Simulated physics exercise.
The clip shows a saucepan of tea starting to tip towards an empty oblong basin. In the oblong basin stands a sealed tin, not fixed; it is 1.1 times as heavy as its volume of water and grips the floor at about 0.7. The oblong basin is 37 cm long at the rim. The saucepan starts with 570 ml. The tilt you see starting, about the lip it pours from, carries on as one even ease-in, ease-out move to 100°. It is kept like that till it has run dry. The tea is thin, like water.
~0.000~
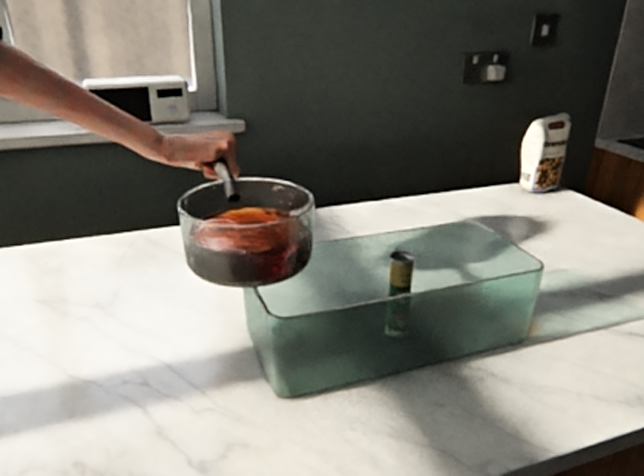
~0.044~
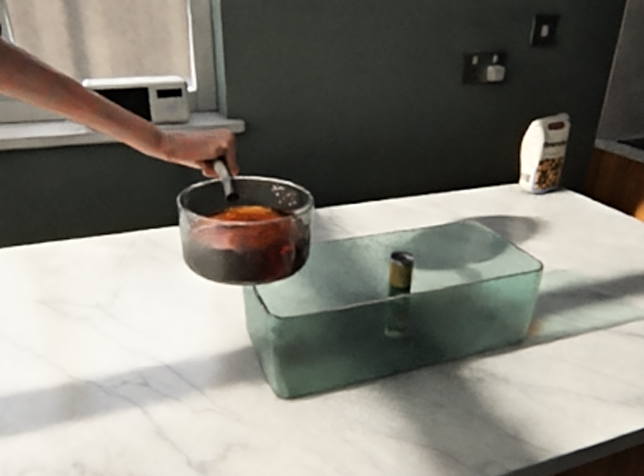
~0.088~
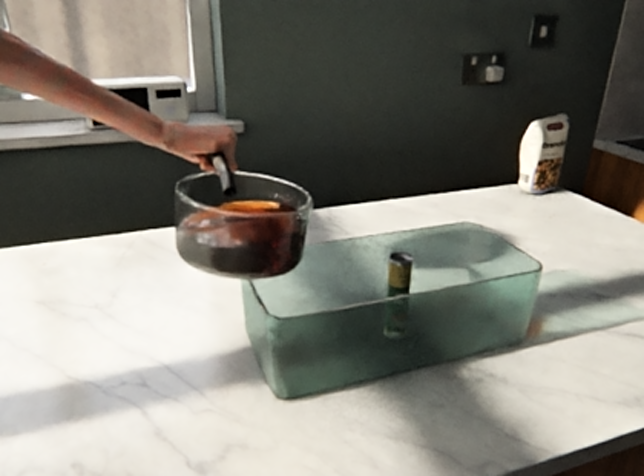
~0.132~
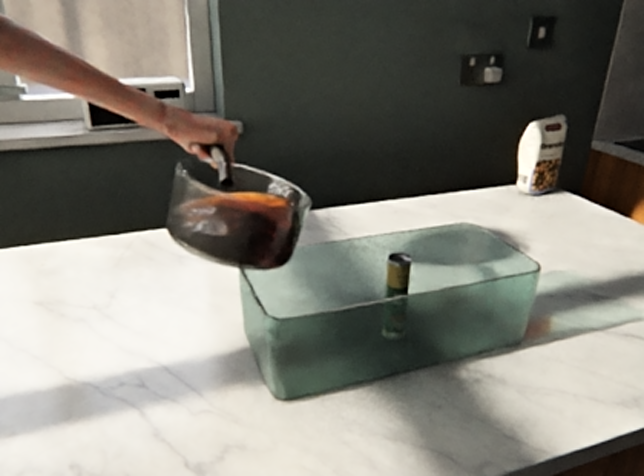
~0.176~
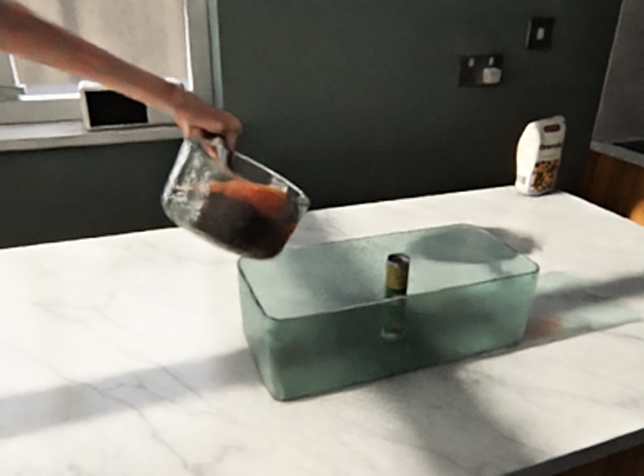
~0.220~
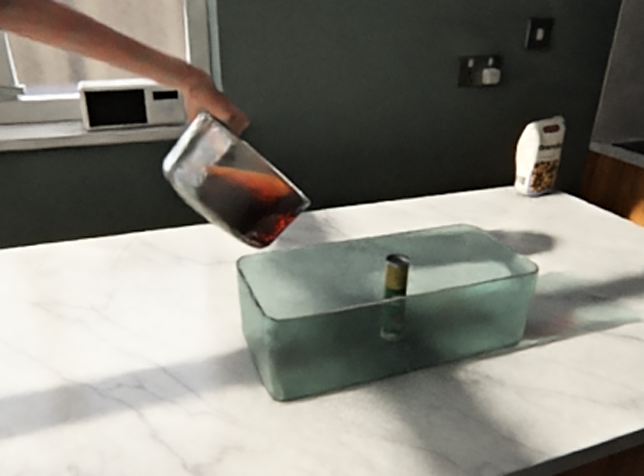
At first, a hand holds a clear saucepan of reddish-brown tea level beside a pale green oblong basin with a small tin standing in it, on a marble counter. Then the hand tilts the saucepan to the right, slowly and then more steeply, and the tea shifts towards its lower right side.
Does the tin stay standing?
The tin goes over.
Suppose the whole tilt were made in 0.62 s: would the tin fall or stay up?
Then it goes over.
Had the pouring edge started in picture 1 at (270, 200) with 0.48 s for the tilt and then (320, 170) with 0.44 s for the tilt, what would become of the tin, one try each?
First it goes over; then it falls.
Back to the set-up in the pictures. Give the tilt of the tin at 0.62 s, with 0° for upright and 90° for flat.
Near 15° from upright.
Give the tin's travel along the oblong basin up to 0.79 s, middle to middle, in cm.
Some 8 cm.
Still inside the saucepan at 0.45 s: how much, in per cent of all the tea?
Near 42 in a hundred.
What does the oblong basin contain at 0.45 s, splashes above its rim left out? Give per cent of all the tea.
Near 3 in a hundred.
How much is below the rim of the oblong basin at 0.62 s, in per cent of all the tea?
About 76 per cent.
After 0.45 s the tilt is 99° and 43 per cent is still to pour; the tin stands where it began.
After 0.62 s the tilt is 100° and 6 per cent is still to pour; the tin leans 13°.
After 0.79 s the tilt is 100° and 1 per cent is still to pour; the tin lies on its side.
After 0.98 s the tilt is 100° and 0 per cent is still to pour; the tin lies on its side.
In the end the tin lies on its side.
